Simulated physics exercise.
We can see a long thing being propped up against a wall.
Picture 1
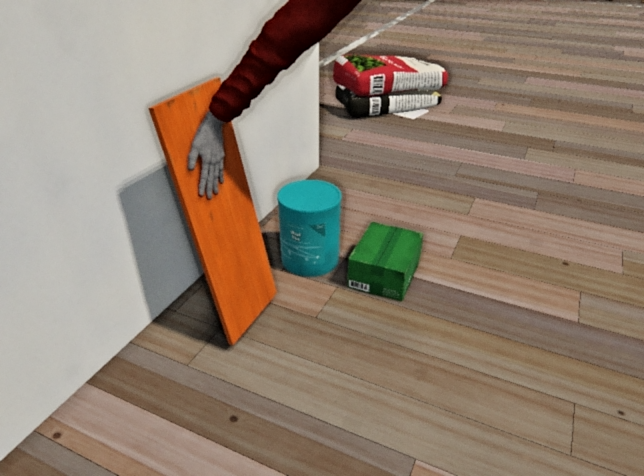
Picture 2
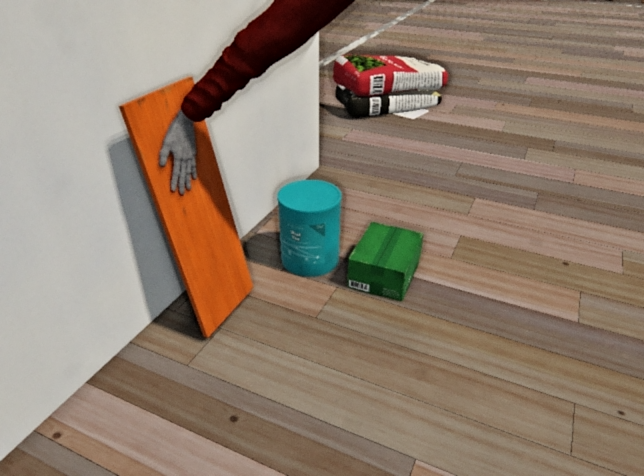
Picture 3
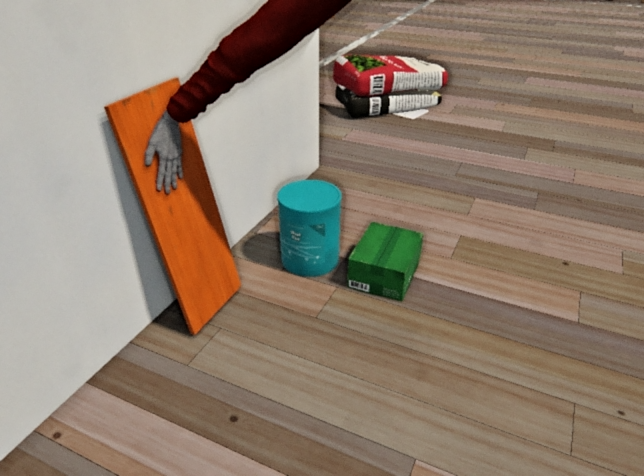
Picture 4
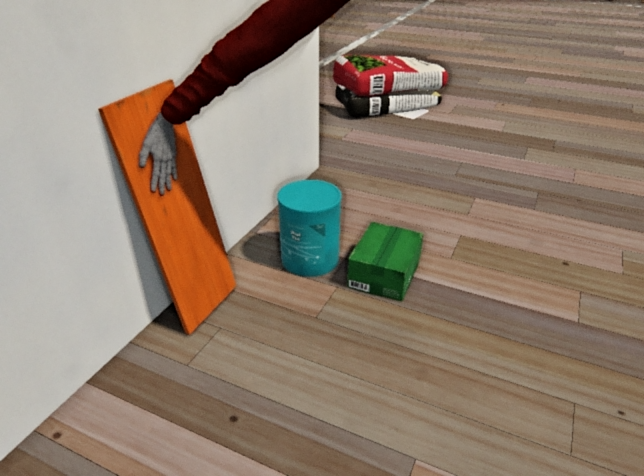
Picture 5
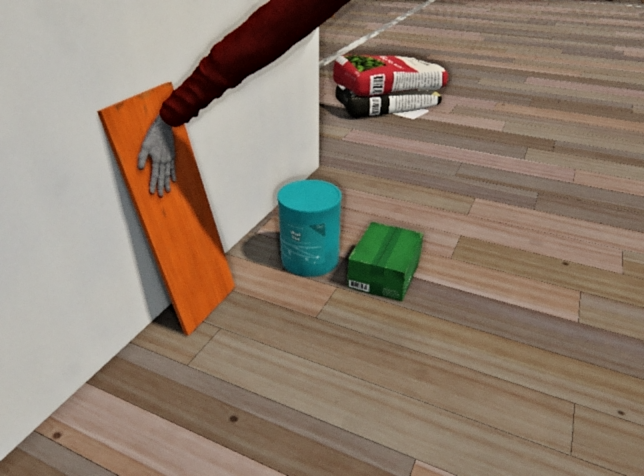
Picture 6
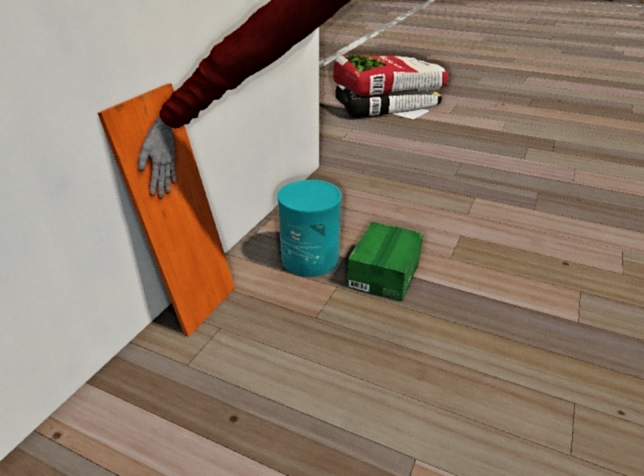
On a wooden floor, a hand moves an orange board left and leans it against a wall.
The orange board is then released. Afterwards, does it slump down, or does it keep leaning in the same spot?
Pretty sure it remains steady.
Then, 0.60 s later than the last frame, all is still.
Then, 1.50 s later than the last frame, orange board resting near (178, 216).
When it is over, all 3 as before. End places, in pixels of the last picture, orange board near (178, 216). The board holds.
